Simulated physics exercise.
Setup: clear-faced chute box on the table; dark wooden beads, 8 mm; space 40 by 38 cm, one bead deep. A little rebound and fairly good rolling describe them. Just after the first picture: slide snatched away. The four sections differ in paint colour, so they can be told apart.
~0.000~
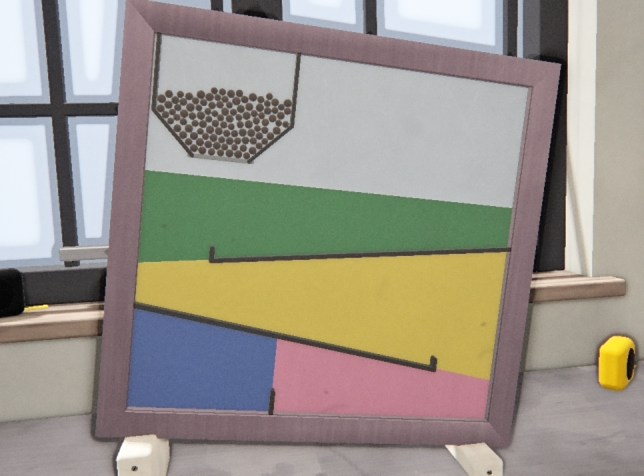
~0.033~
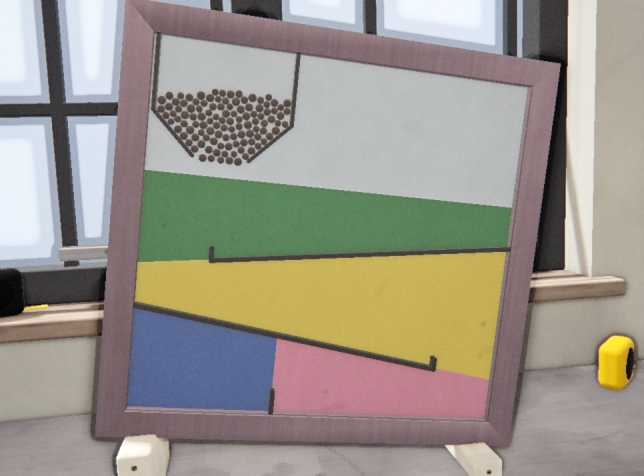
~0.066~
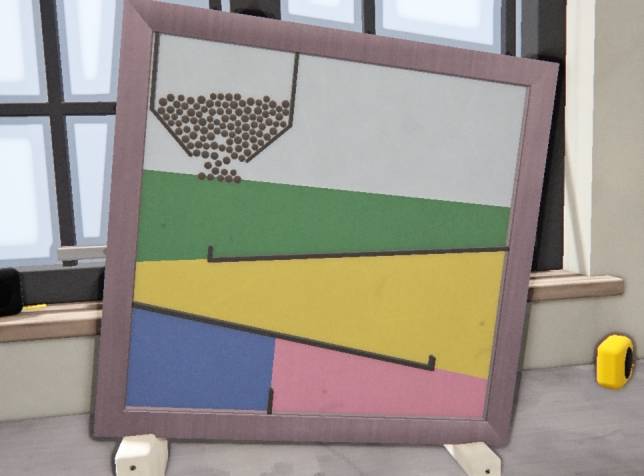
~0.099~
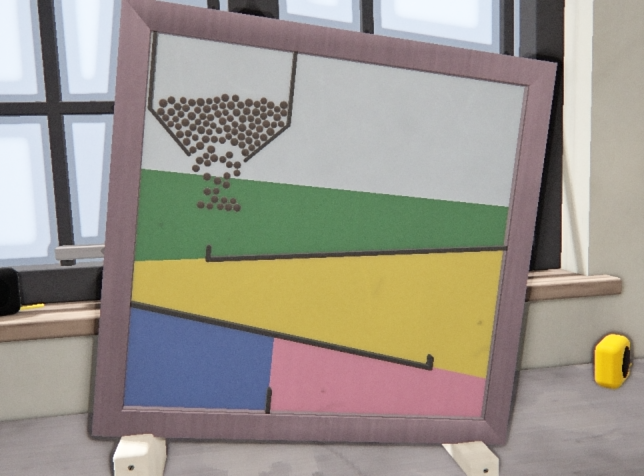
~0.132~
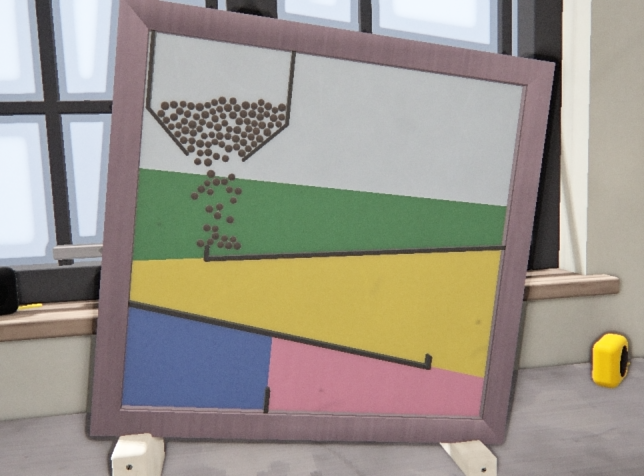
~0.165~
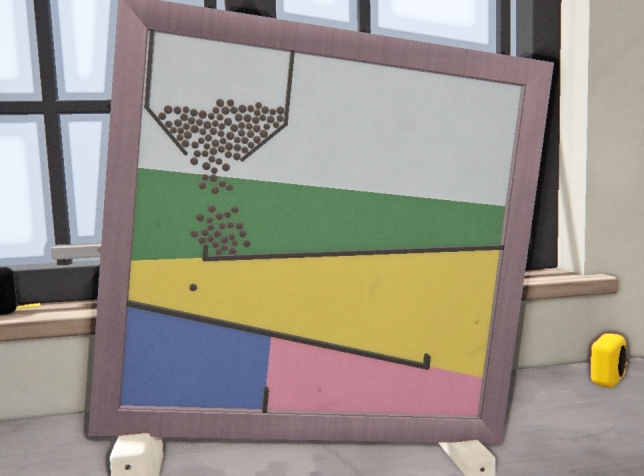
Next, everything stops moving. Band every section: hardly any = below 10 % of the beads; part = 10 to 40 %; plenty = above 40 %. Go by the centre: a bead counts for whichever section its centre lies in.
Pink section = hardly any; blue section = hardly any; green section = plenty; yellow section = plenty.
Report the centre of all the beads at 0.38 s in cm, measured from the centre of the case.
Some 10 cm left and 1 cm above.
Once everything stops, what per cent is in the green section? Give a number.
Close to 50 per cent of the load rests there.
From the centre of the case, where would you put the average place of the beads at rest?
The middle sits around 3 cm left of it and 5 cm below it.
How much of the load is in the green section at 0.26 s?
Share: Some 50 %.
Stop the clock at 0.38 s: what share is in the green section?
Close to 65 % of the load.
By 0.26 s, the beads' middle is 11 cm left of and 5 cm above the centre; green 50 %, yellow 5 %.
By 0.38 s, the beads' middle is 10 cm left of and 1 cm above the centre; green 65 %, yellow 25 %.
By 0.62 s, the beads' middle is 8 cm left of and 3 cm below the centre; green 50 %, yellow 50 %.
Settled by 1.8 s, pink 0 %, blue 0 %, green 50 %, yellow 50 %.
